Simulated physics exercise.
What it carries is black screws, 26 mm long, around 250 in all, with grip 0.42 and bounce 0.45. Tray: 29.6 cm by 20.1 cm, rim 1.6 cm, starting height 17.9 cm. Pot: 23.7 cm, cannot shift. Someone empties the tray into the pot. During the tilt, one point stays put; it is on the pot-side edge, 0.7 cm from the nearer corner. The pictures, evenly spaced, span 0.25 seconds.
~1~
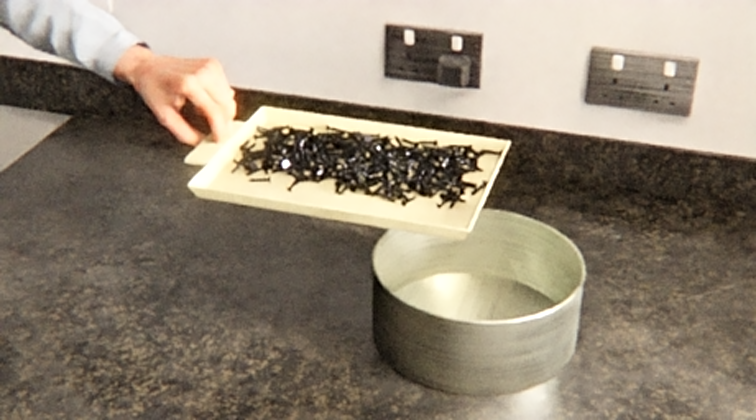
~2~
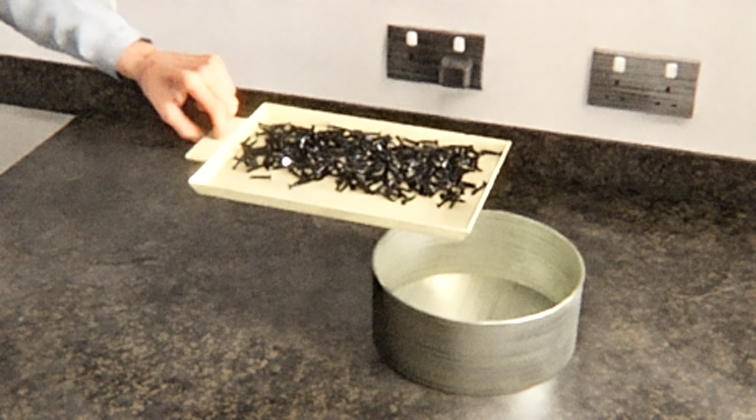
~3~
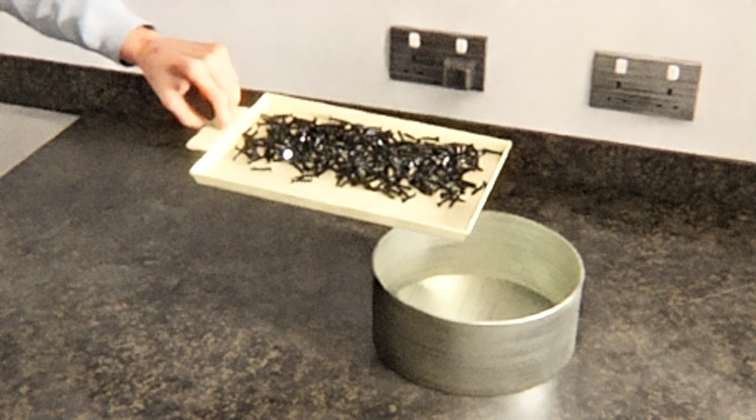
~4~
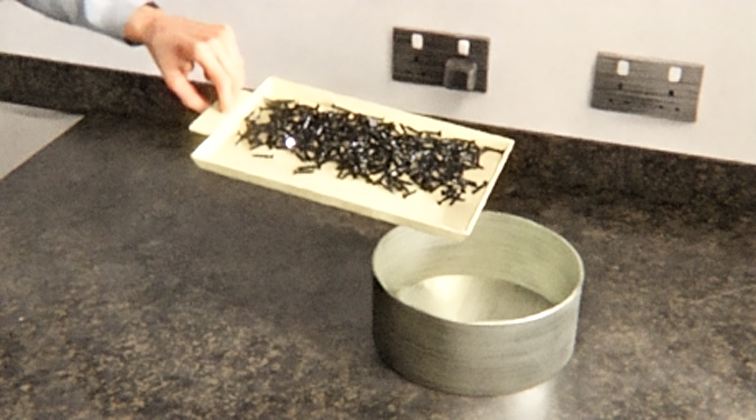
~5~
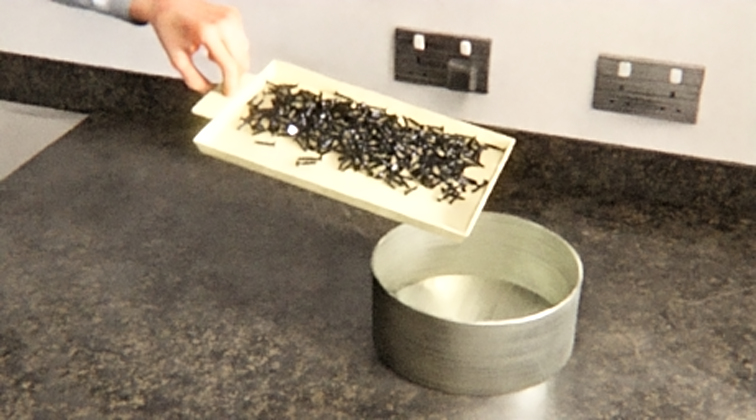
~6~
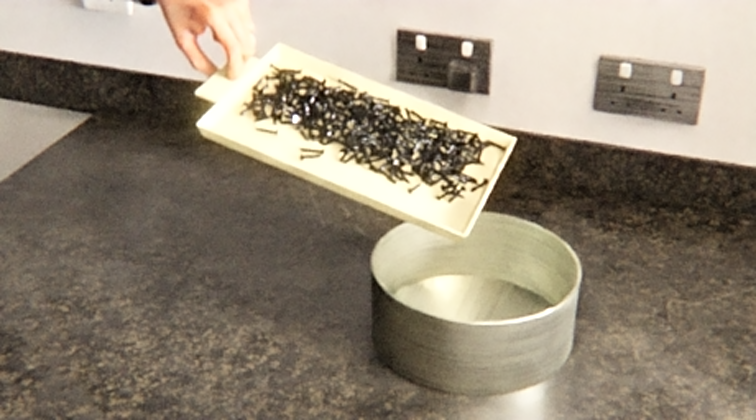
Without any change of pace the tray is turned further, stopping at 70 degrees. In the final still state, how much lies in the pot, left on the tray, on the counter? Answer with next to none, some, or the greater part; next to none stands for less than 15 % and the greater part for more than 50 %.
Pot: The greater part; tray: Next to none; counter: Some.
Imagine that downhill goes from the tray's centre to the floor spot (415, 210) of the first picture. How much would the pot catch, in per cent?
Roughly 30 percent of them.
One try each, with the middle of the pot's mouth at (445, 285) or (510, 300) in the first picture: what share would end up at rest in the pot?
Around 60 per cent, then around 90 per cent.
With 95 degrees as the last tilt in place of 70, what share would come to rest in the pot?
It would land at about 70 percent.
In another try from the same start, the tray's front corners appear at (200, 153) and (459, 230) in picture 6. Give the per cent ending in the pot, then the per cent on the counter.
The pot gets 30 and the counter 65.
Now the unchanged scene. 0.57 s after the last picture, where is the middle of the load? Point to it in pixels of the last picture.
Look near (495, 194) in the last picture.
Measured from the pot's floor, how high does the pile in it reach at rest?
2.5 cm.
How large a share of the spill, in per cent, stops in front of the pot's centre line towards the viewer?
Share: Roughly 100 %.
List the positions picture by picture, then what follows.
In the first picture, tray tilt 0 degrees, front corners at (197, 183) and (464, 226); middle of the pieces at (366, 161); pot at (478, 260).
In the second picture, tray tilt 1 degrees, front corners at (198, 179) and (463, 227); middle of the pieces at (367, 159).
In the third picture, tray tilt 3 degrees, front corners at (199, 170) and (463, 228), lowest corner right front; middle of the pieces at (368, 155).
In the fourth picture, tray tilt 7 degrees, front corners at (201, 154) and (463, 229), lowest corner right front; middle of the pieces at (370, 146).
In the fifth picture, tray tilt 11 degrees, front corners at (203, 139) and (462, 229), lowest corner right front; middle of the pieces at (372, 138).
In the sixth picture, tray tilt 15 degrees, front corners at (206, 124) and (461, 230), lowest corner right front; middle of the pieces at (374, 130); pot at (475, 263).
Then, 0.34 s after the last picture, tilt 42 degrees; the tray holds 100 %, the pot 0 %.
Then, 0.57 s after the last picture, tilt 60 degrees; the tray holds 75 %, the pot 5 %.
Then, 0.91 s after the last picture, tilt 70 degrees; the tray holds 10 %, the pot 60 %.
In the end, pot 65 %, tray 5 %, counter 30 %.
